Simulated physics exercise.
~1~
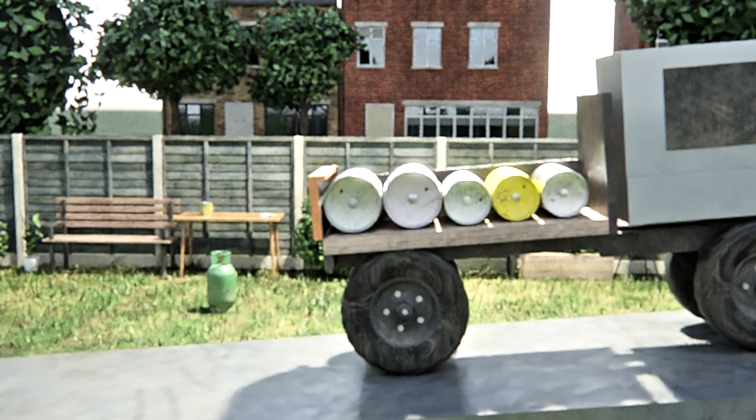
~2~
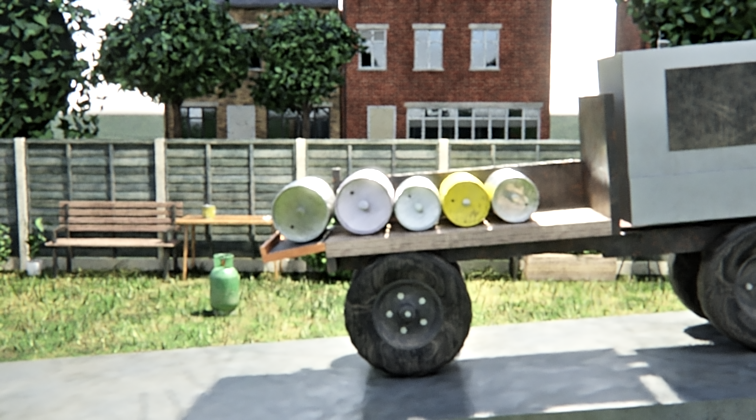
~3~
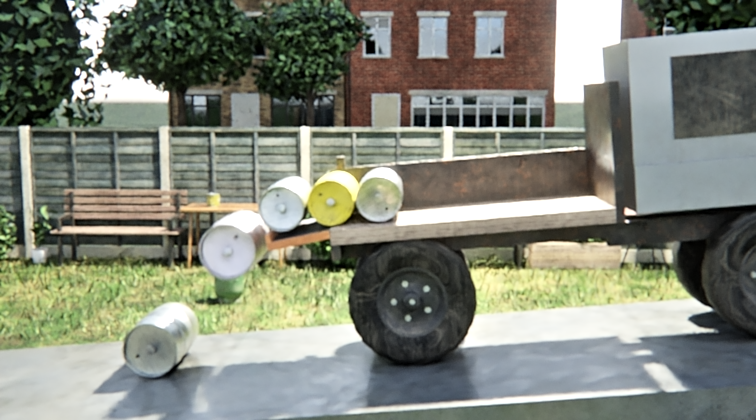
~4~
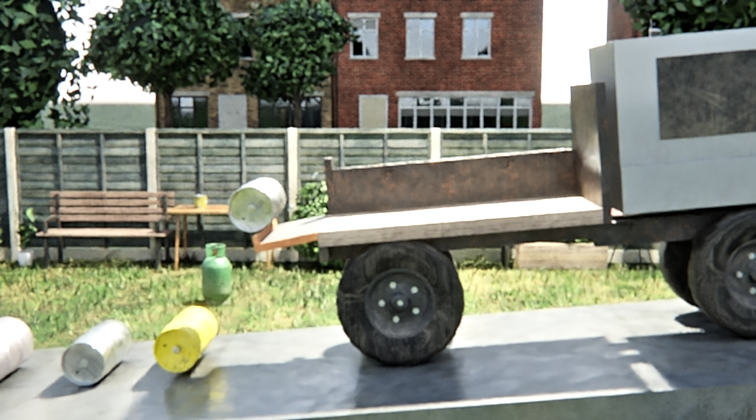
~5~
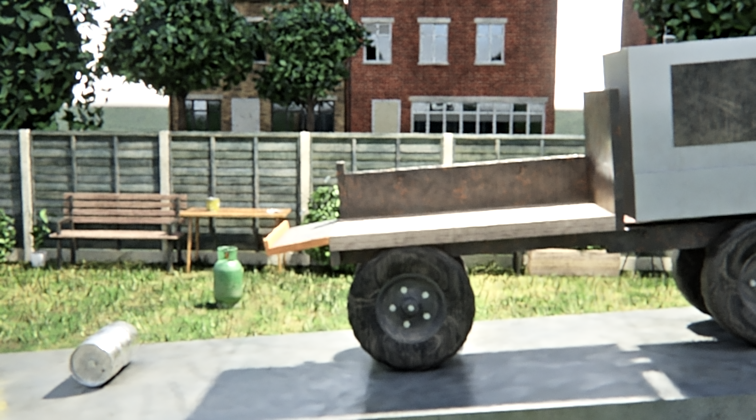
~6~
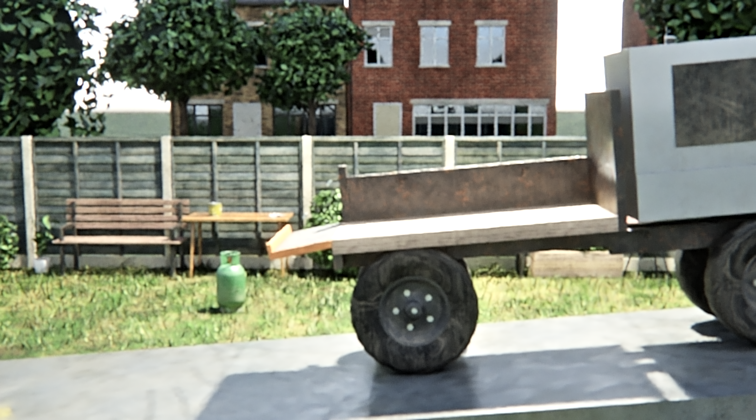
The clip shows a pick-up parked on a sloping road with five kegs, one of them yellow, in its bed; the tailgate drops and the kegs roll left, tumbling off onto the ground and out of view, leaving the bed empty.
